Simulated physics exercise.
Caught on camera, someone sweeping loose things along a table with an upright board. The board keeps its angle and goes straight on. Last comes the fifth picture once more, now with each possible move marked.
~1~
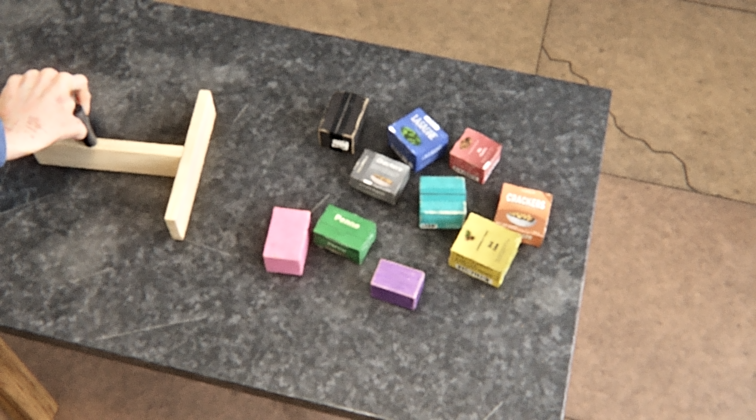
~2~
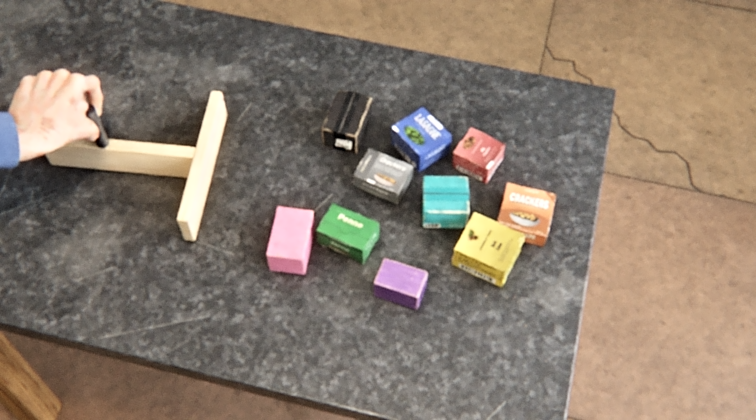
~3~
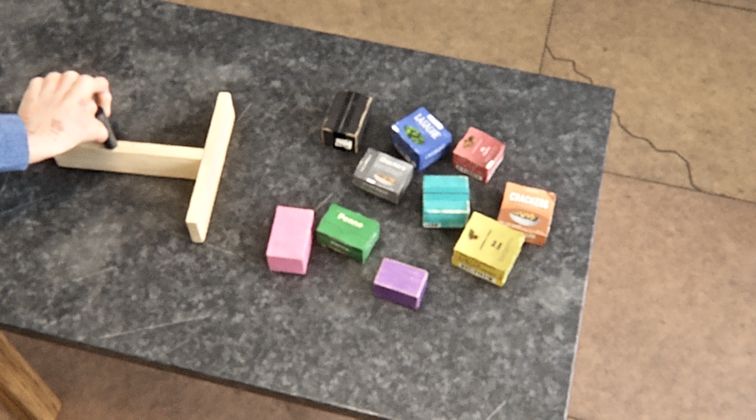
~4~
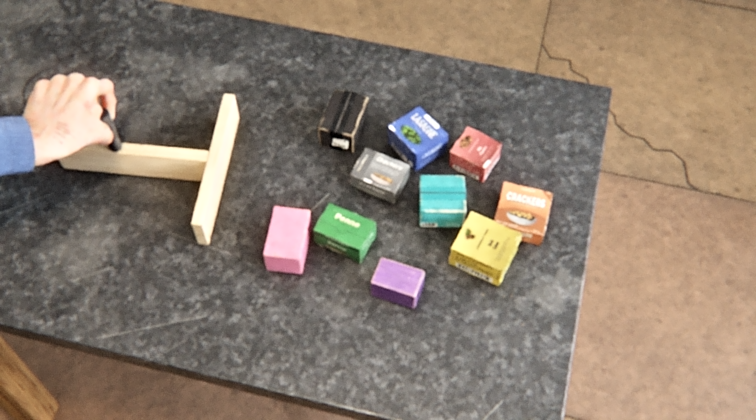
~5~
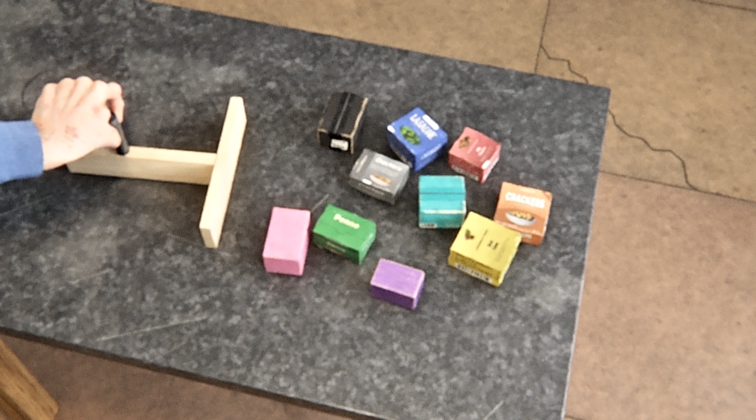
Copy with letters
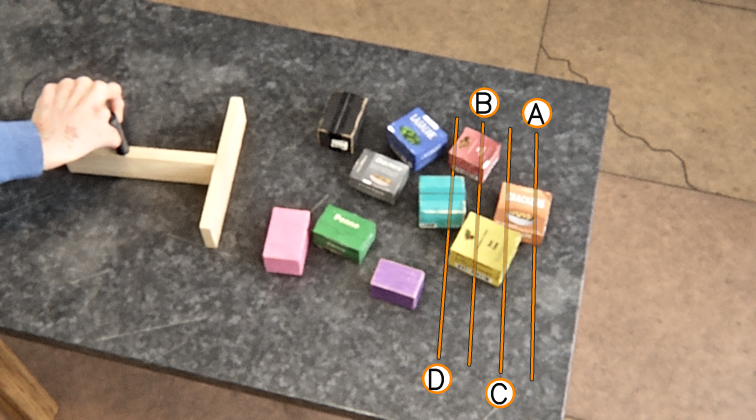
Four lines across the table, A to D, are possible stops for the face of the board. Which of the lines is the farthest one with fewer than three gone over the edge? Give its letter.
As far as mark C.
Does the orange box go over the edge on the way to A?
Yes.
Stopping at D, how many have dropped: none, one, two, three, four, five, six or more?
The count is none.
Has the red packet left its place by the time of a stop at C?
Yes.
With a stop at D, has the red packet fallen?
No.
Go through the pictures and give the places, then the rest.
The first frame shows purple block (398, 284); orange box (522, 215); pink block (288, 241).
The second frame shows board (200, 153); red packet (479, 155).
The third frame shows board (209, 154); turquoise box (445, 202).
The fourth frame shows board (214, 156); yellow packet (485, 249).
The fifth frame shows board (221, 160); black box (343, 122); purple block (398, 284); orange box (521, 214).
On the marked copy, A at (535, 247); B at (477, 235); C at (506, 241); D at (449, 229).
With C. Early on, board (320, 180); black box (354, 120); pink block (337, 252).
Further on, board (423, 202); yellow packet (544, 260); orange box (550, 212).
At the end, board (505, 219); yellow packet over the edge; orange box (596, 202); one fallen.
As for the rest, A drops four; B is within the limit but short; D is within the limit but short.
